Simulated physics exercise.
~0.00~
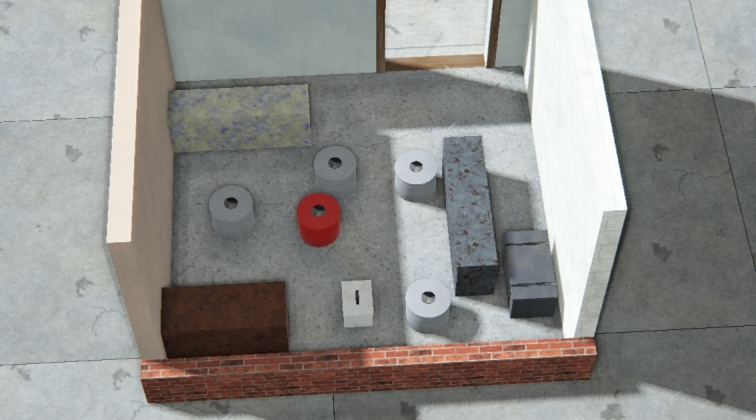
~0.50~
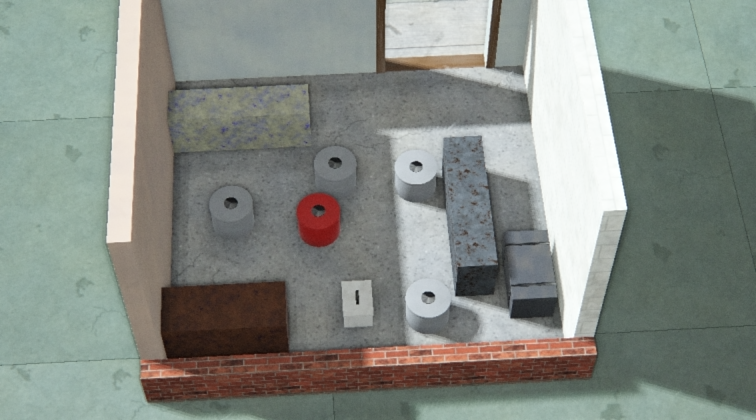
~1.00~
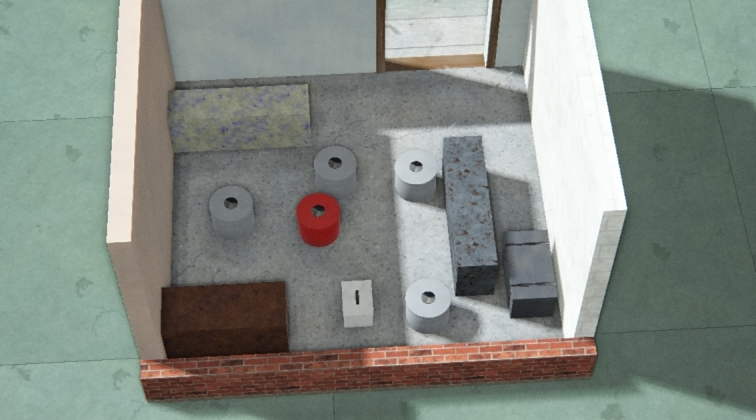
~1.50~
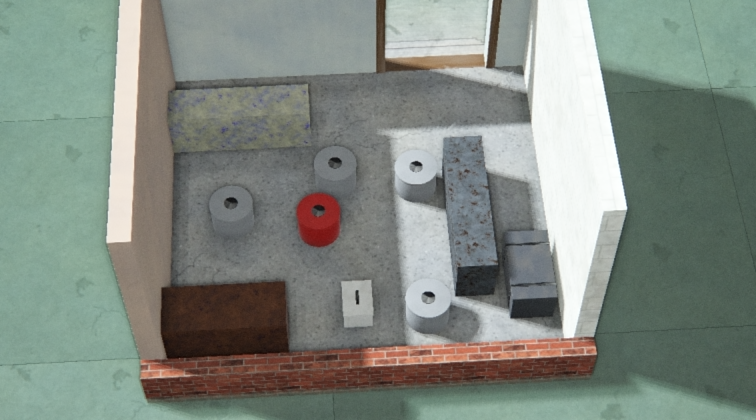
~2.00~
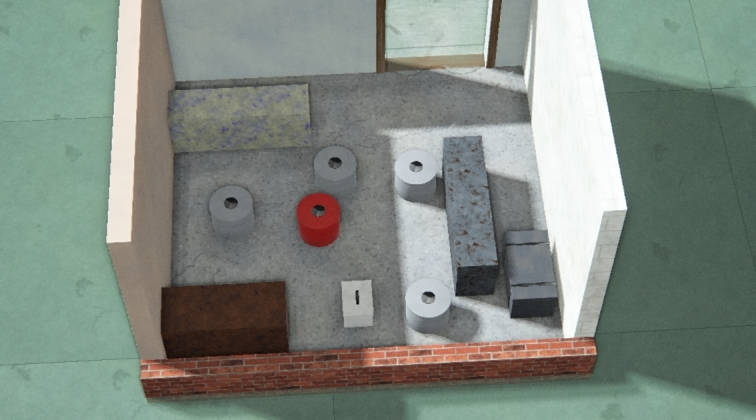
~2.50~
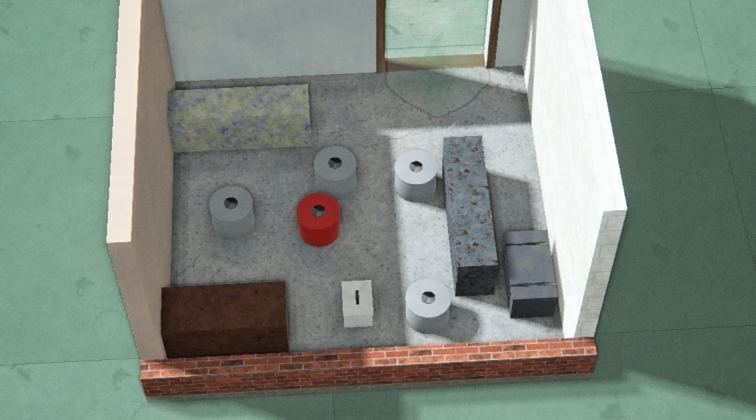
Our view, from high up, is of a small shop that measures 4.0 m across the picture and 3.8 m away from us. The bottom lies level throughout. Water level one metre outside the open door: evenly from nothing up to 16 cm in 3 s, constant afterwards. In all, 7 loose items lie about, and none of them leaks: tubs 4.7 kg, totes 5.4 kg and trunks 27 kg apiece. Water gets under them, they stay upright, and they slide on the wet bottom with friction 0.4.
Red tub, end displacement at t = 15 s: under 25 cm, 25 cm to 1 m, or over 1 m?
It'll show a moderate shift.
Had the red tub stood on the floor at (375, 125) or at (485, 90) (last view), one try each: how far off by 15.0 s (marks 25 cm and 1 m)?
The first time it wanders a bit, the second time it wanders far off.
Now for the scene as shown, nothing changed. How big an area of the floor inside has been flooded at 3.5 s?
About 2.5 m2.
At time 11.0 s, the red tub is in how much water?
7 cm, roughly.
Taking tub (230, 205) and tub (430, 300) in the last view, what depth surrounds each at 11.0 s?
First about 6 cm, second about 6 cm.
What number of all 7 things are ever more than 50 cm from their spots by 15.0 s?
7 of them.
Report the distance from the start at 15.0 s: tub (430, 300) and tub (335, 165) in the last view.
Respectively 100 and 120 cm.
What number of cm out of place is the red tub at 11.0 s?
Shift by then: About 140 cm.
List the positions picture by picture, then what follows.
In the first frame, the red tub at (318, 211) rests on the ground; 0.0 m2 under water; 0 of 7 have shifted.
In the second frame, the red tub at (318, 211), on the bottom; 0.0 m2 under water; 0 of 7 have shifted.
In the third frame, the red tub at (318, 211), on the bottom; 0.0 m2 under water; 0 of 7 have shifted.
In the fourth frame, the red tub at (318, 211) rests on the ground; 0.0 m2 under water; 0 of 7 have shifted.
In the fifth frame, the red tub at (318, 211) rests on the ground; water covers 0.0 m2; 0 of 7 have shifted.
In the sixth frame, the red tub at (318, 211) rests on the ground; 0.5 m2 under water; 0 of 7 have shifted.
After 3.5 s the red tub is near (318, 211), 0.0 m from its start, aground; 0 afloat.
After 6.8 s the red tub is near (244, 257), 0.9 m from its start, aground; 2 afloat.
After 11.0 s the red tub is near (190, 166), 1.5 m from its start, afloat; 7 afloat.
After 15.0 s the red tub is near (277, 168), 0.7 m from its start, afloat; 7 afloat.
